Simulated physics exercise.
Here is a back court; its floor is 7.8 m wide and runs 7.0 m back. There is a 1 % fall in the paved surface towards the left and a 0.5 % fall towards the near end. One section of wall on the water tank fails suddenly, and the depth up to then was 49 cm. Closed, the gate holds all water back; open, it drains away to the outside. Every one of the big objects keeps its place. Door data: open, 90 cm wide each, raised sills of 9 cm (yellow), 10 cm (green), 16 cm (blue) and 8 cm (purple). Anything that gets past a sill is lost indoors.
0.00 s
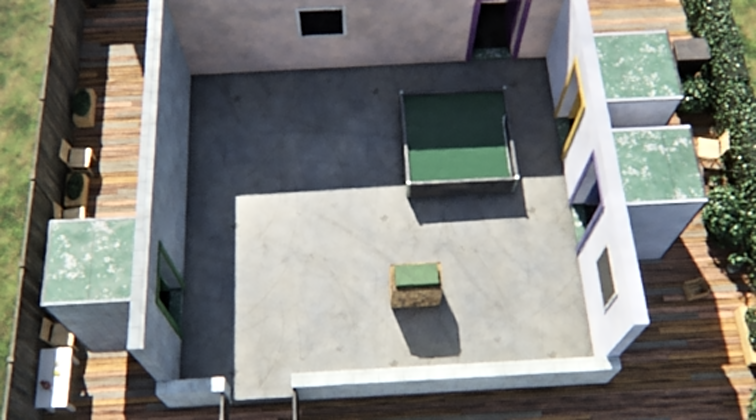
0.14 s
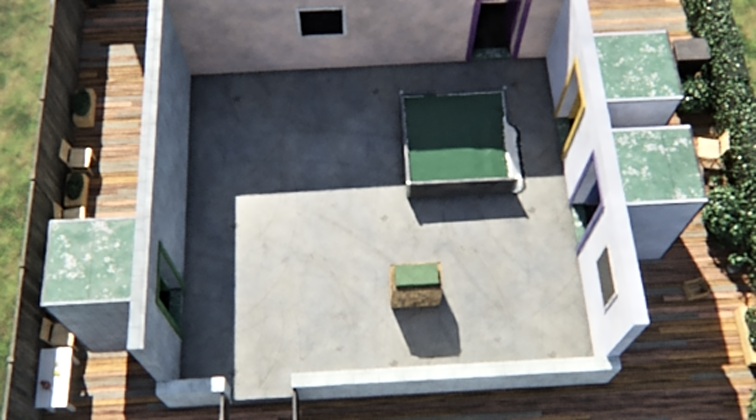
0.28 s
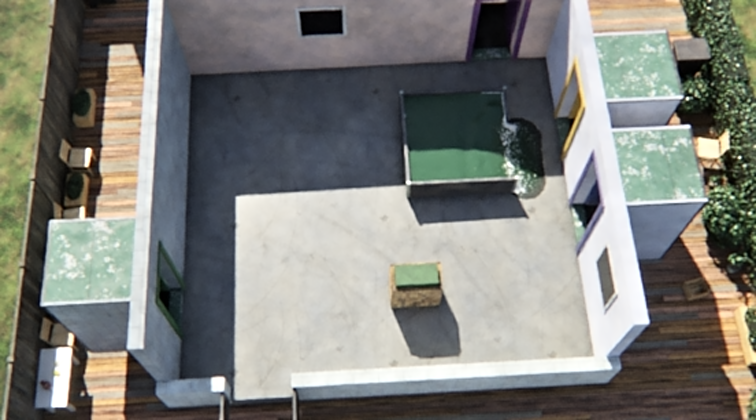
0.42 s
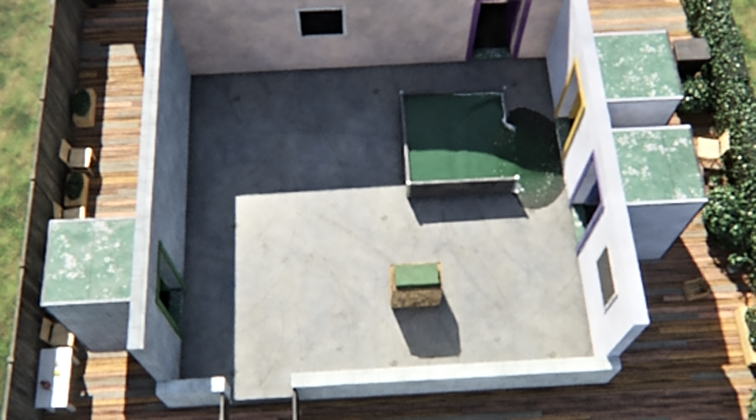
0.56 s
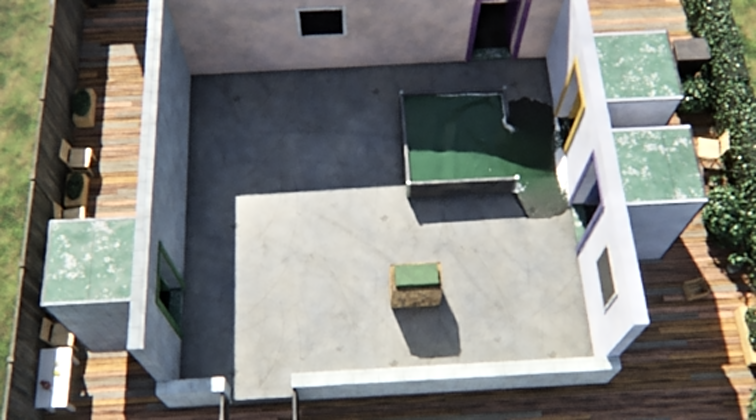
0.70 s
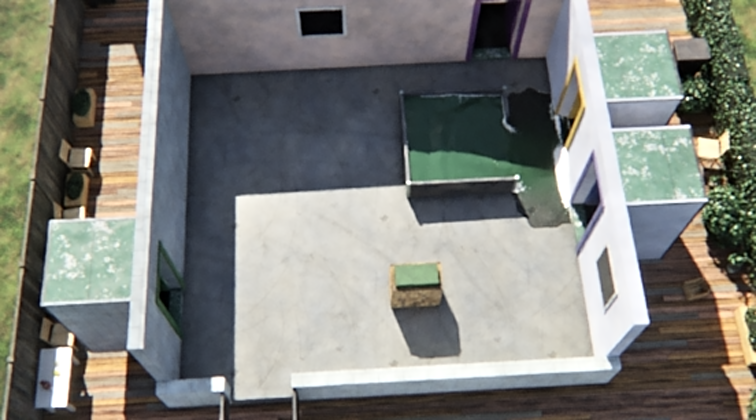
At the start, a raised tank of still green water stands near the right wall of a walled grey court. Its right side gives way and water pours through the gap onto the floor. The dark pool spreads right to the wall, then creeps a little toward the near end.
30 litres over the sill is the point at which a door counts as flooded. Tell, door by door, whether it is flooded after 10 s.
As I see it, the yellow door overtops the limit. The green door remains shy of the limit. The blue door remains shy of the limit. The purple door remains shy of the limit.
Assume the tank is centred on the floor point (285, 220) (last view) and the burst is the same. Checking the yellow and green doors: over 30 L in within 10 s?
Result - yellow door does not exceed it, green door does not exceed it.
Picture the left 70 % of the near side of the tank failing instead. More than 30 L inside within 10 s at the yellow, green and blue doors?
For yellow, too little; for green, too little; for blue, too little.
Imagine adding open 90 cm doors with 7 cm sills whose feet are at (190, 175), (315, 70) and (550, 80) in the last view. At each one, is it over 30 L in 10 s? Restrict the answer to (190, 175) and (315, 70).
First door short of the limit, second door short of the limit.
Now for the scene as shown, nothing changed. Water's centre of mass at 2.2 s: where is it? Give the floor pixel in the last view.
Around (494, 164).
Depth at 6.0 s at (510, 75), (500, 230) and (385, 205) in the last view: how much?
About 9, 1 and 0 cm respectively.
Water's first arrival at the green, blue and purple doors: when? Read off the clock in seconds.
Green: 6.5 s; blue: 0.8 s; purple: 2.0 s.
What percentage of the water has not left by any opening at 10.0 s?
Around 82 per cent of the water.
After 1.4 s water covers 10 % of the floor and is deepest (36 cm) near (554, 170); yellow door 28 cm at the sill, 91 L in, green door not reached, blue door 14 cm at the sill, 0 L in, purple door not reached.
After 2.2 s water covers 15 % of the floor and is deepest (32 cm) near (554, 170); yellow door 27 cm at the sill, 190 L in, green door not reached, blue door 16 cm at the sill, 1 L in, purple door 3 cm at the sill, 0 L in.
After 3.5 s water covers 30 % of the floor and is deepest (19 cm) near (575, 367); yellow door 18 cm at the sill, 292 L in, green door not reached, blue door 11 cm at the sill, 2 L in, purple door 11 cm at the sill, 2 L in.
After 6.0 s water covers 50 % of the floor and is deepest (12 cm) near (544, 163); yellow door 11 cm at the sill, 333 L in, green door not reached, blue door 7 cm at the sill, 2 L in, purple door 8 cm at the sill, 9 L in.
After 10.0 s water covers 70 % of the floor and is deepest (9 cm) near (180, 390); yellow door 6 cm at the sill, 336 L in, green door 7 cm at the sill, 0 L in, blue door 3 cm at the sill, 2 L in, purple door 5 cm at the sill, 11 L in.
